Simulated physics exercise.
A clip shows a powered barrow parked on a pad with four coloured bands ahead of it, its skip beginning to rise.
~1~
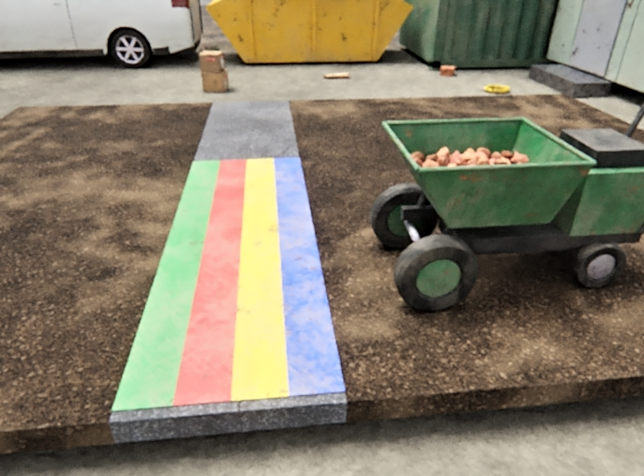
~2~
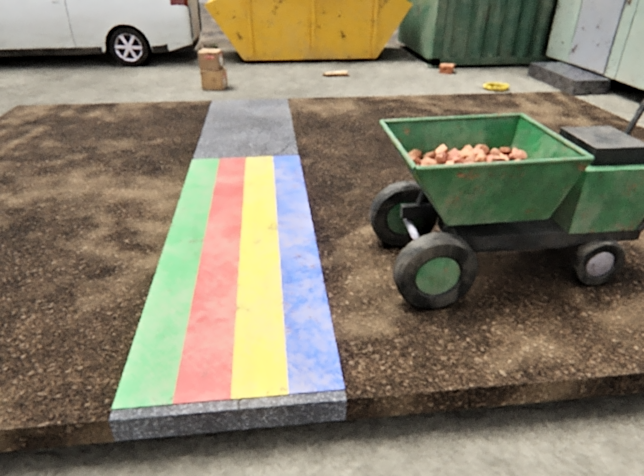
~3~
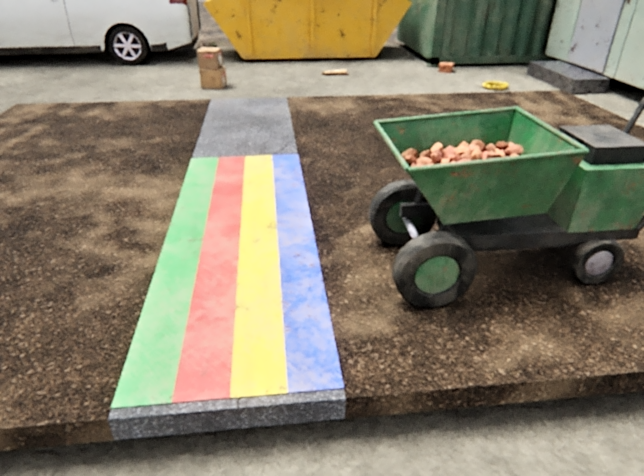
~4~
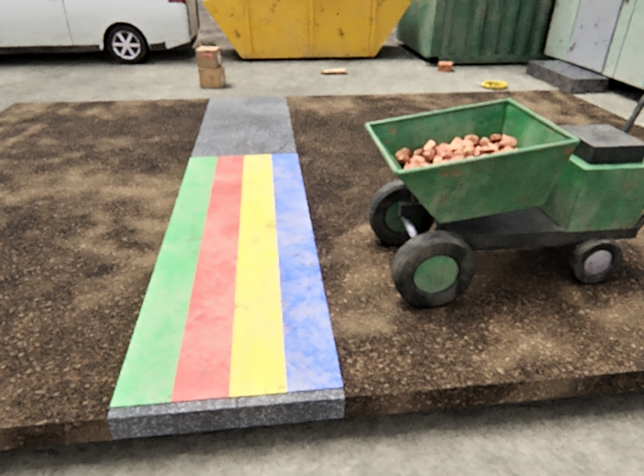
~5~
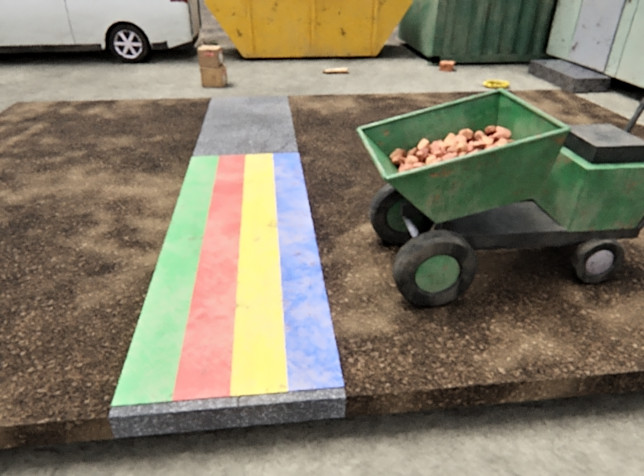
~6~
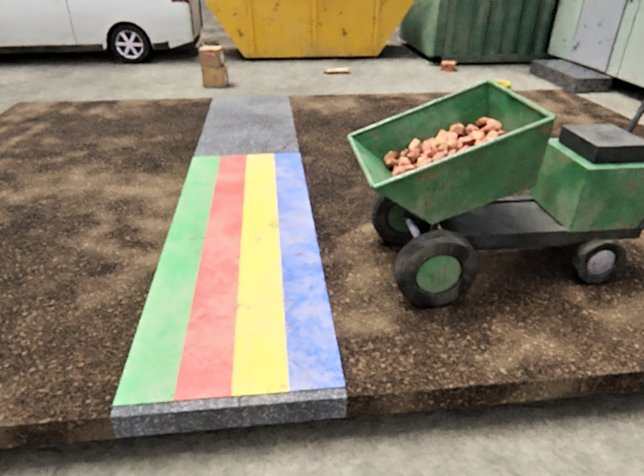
A green barrow's skip, loaded with rubble, tilts gradually to the left beside four coloured bands.
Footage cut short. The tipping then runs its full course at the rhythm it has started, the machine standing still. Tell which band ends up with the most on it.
The most ends up on blue.
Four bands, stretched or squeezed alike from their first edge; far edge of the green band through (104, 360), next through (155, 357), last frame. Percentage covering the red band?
Shares: Close to 10 %; close to 10 %.
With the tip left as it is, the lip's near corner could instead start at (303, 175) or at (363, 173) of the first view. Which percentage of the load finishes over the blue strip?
First try: Around 0 %; second try: Around 0 %.
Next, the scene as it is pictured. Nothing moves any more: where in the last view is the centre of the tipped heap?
Somewhere close to (288, 271) in the last picture.
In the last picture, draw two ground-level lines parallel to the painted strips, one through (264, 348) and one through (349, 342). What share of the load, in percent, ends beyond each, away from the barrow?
About 20 percent, then about 90 percent.
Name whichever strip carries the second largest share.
Number two is yellow.
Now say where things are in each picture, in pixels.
In the first frame, lip of the skip at (419, 171), level; top of the load at (483, 163), lumps of rubble; blue strip at (311, 344); yellow strip at (260, 348); red strip at (209, 352); green strip at (156, 356).
In the second frame, lip of the skip at (416, 169), tipped barely; top of the load at (481, 159).
In the third frame, lip of the skip at (408, 170), tipped barely; top of the load at (476, 156).
In the fourth frame, lip of the skip at (397, 174), tipped a little; top of the load at (478, 155).
In the fifth frame, lip of the skip at (386, 179), tipped a little; top of the load at (487, 151).
In the sixth frame, lip of the skip at (374, 188), tipped clearly; top of the load at (478, 145); blue strip at (311, 340); yellow strip at (260, 344); red strip at (209, 347); green strip at (156, 351).
Soon after the last picture, skip tipped steeply; all in the skip.
A little later, skip tipped steeply; nearly all in the skip; a small part over the blue strip; a stray few over the yellow strip.
Later still, skip tipped right over; about a third in the skip; about a quarter over the blue strip; about a quarter over the yellow strip; a small part over the red strip; a stray few over the green strip.
By the end, skip tipped right over; a small part in the skip; about half over the blue strip; about a quarter over the yellow strip; a small part over the red strip; a stray few over the green strip; a stray few off the paint.
